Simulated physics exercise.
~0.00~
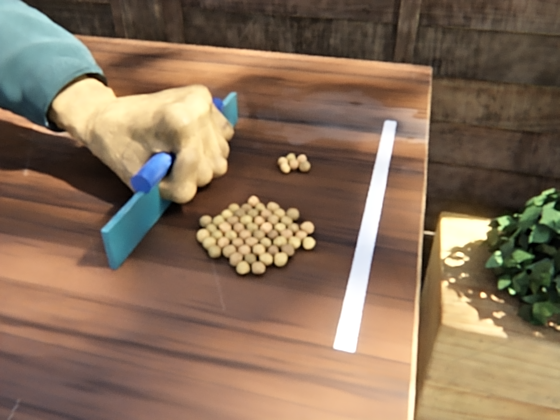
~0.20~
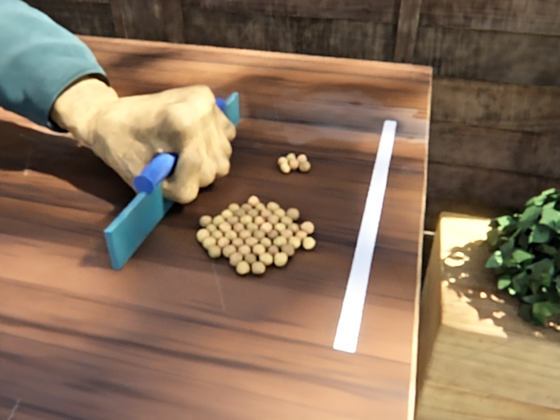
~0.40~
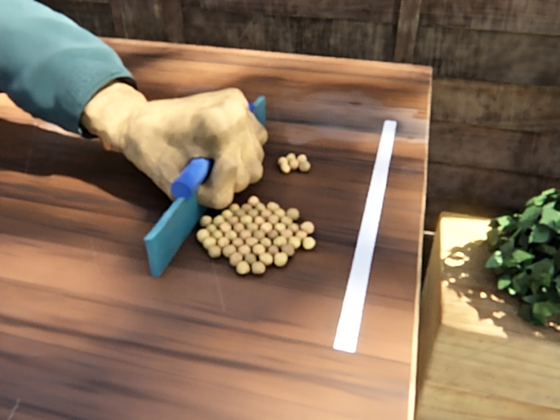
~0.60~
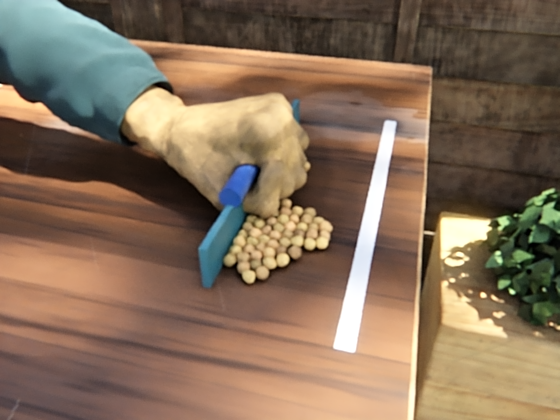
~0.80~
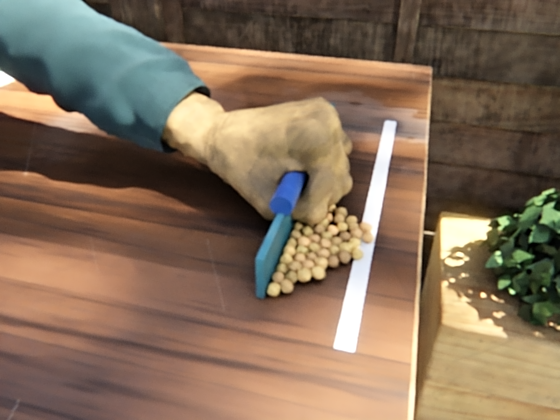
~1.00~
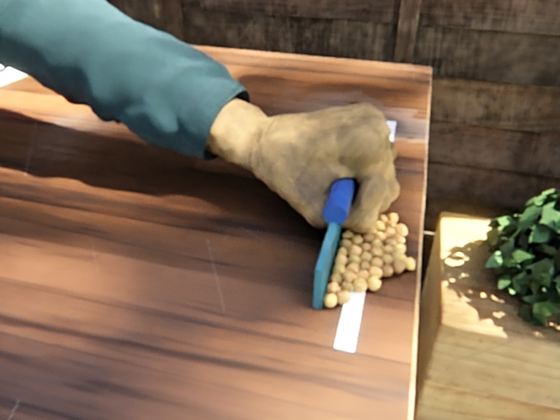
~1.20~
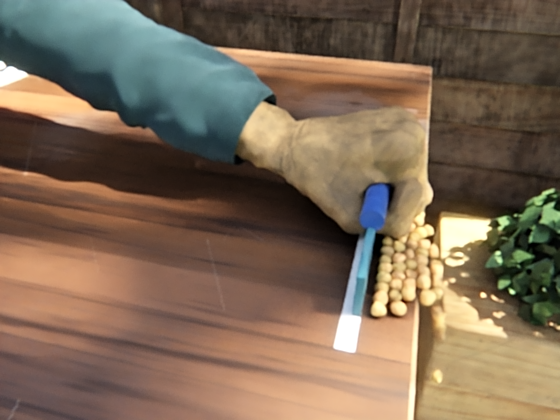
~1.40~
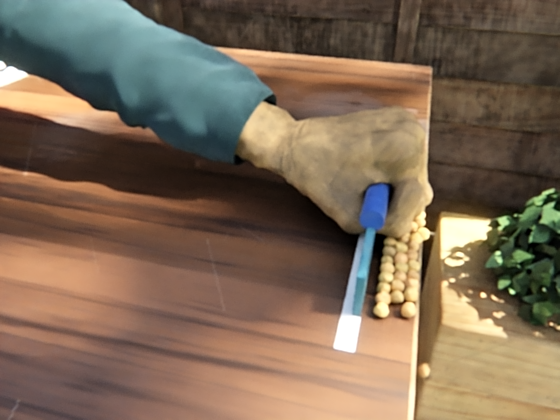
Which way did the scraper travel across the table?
The scraper travelled to the right, toward the white tape near the table's edge.
